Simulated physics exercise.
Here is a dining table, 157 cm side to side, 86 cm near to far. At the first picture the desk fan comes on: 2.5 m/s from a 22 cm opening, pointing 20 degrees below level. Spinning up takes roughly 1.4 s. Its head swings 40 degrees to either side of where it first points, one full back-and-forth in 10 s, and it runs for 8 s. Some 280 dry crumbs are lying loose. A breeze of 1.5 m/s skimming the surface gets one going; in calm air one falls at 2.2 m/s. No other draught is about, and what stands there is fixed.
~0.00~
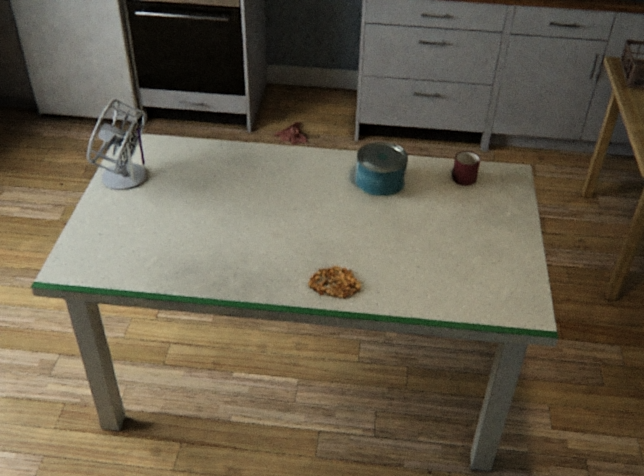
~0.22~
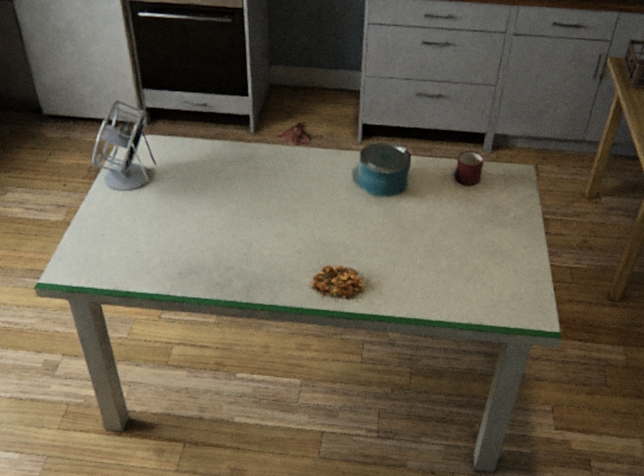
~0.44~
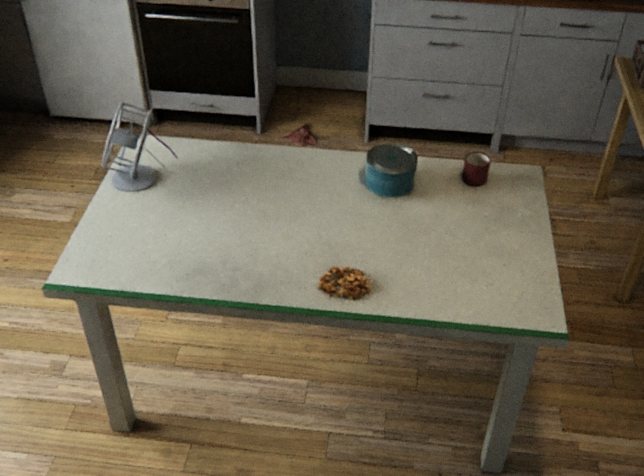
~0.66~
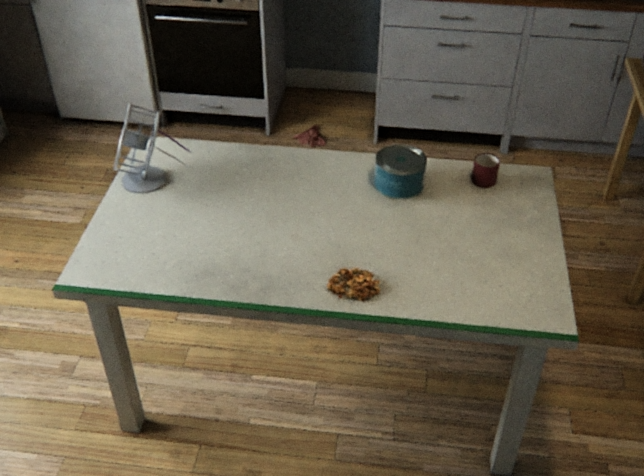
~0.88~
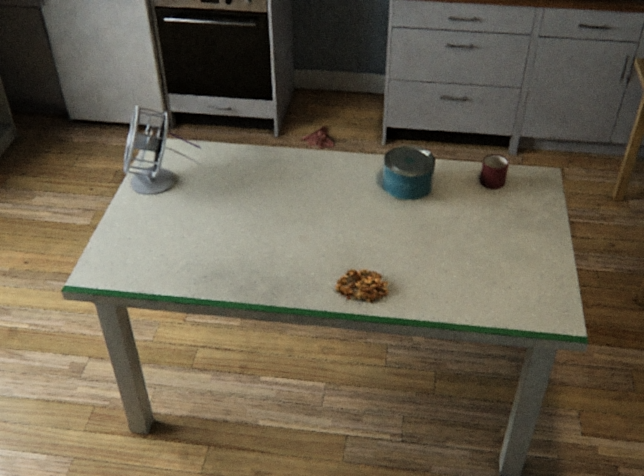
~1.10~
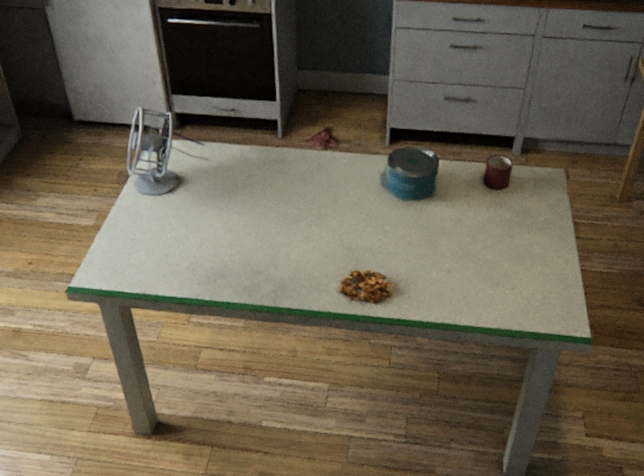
A small desk fan turns on a pale dining table while the brown crumbs lie still.
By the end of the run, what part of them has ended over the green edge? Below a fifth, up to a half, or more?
The share over the green edge is over half.
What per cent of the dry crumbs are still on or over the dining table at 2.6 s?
Some 100 per cent.
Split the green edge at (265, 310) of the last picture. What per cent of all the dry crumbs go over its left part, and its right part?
Some 0 % left, 100 % right.
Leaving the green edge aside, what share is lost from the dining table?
Some 0 per cent.
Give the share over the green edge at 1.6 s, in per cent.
Some 0 per cent.
After 1.6 s the count stands so, 0 % are over the green edge; the middle of those left on the top is near (367, 287).
After 2.6 s the count stands so, 0 % are over the green edge; the middle of those left on the top is near (367, 287).
After 4.4 s the count stands so, 0 % are over the green edge; the middle of those left on the top is near (367, 287).
After 8.0 s, at the end, 100 % are over the green edge.
